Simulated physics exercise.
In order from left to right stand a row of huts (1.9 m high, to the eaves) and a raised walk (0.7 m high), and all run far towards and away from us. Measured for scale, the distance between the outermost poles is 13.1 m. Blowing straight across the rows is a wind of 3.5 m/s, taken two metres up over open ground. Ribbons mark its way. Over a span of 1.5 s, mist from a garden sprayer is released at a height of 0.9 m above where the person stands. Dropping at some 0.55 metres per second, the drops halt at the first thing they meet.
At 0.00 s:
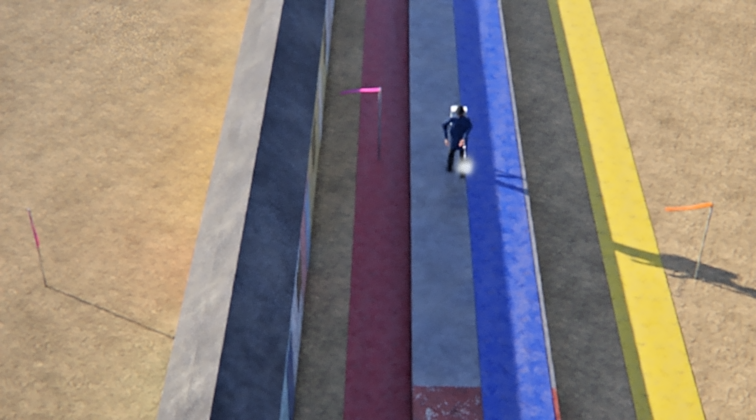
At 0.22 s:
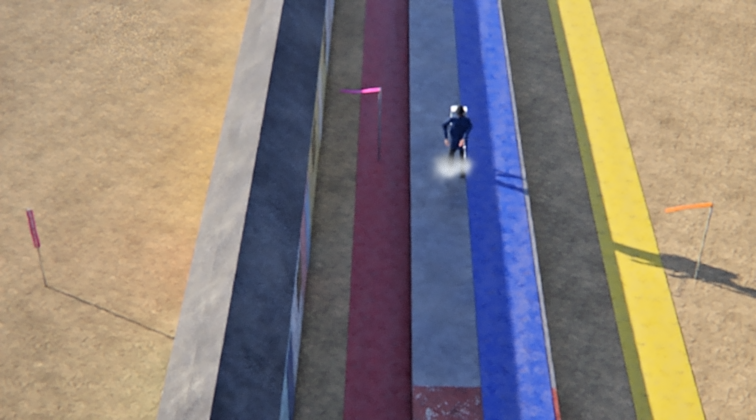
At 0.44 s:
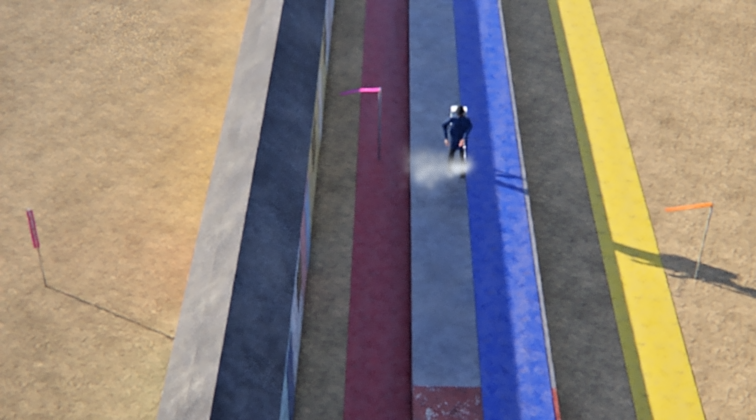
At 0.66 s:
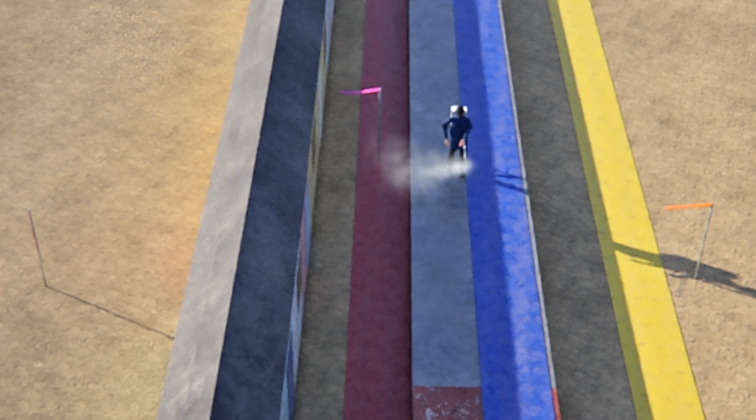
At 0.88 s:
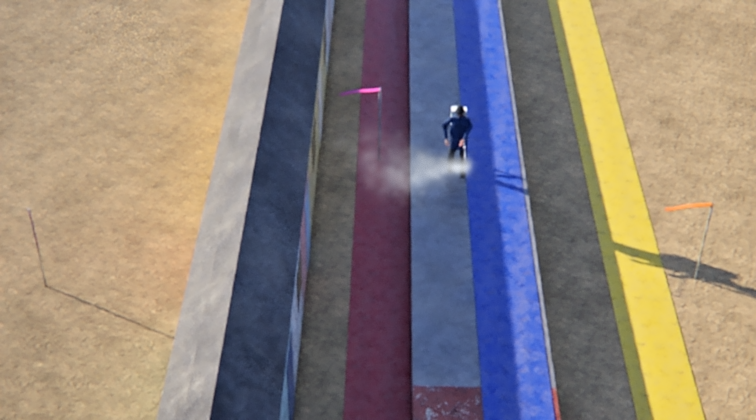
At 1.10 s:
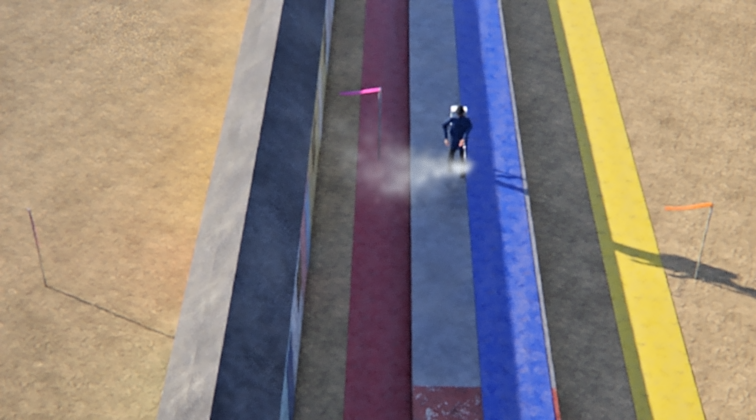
Among long parallel coloured strips on sandy ground, a standing figure releasing pale mist that spreads left as ribbons flutter on poles.
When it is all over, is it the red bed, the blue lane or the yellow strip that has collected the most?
It is the red one that has the most.
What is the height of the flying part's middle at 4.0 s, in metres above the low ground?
Middle height: Approx. 0.8 m.
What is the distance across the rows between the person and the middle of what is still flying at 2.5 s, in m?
My estimate would be some 2.5 metres.
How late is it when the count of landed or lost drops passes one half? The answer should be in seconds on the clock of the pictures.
I'd say it happens close to 4.0 seconds.
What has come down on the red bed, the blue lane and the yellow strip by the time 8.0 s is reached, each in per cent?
I'd estimate near 35 % on red, 0 % on blue and 0 % on yellow.
After 2.5 s, 10 % is no longer flying here, and 0 % lies on the blue lane, 1 % on the red bed and 0 % on the yellow strip; the middle of what still flies is 1.3 m above the low ground, near (347, 176).
After 4.0 s, 48 % is no longer flying here, and 0 % lies on the blue lane, 18 % on the red bed and 0 % on the yellow strip; the middle of what still flies is 0.9 m above the low ground, near (316, 190).
After 8.0 s, 80 % is no longer flying here, and 0 % lies on the blue lane, 35 % on the red bed and 0 % on the yellow strip.
After 20.0 s, 100 % is no longer flying here, and 0 % lies on the blue lane, 36 % on the red bed and 0 % on the yellow strip.
After 45.0 s, 100 % is no longer flying here, and 0 % lies on the blue lane, 36 % on the red bed and 0 % on the yellow strip.
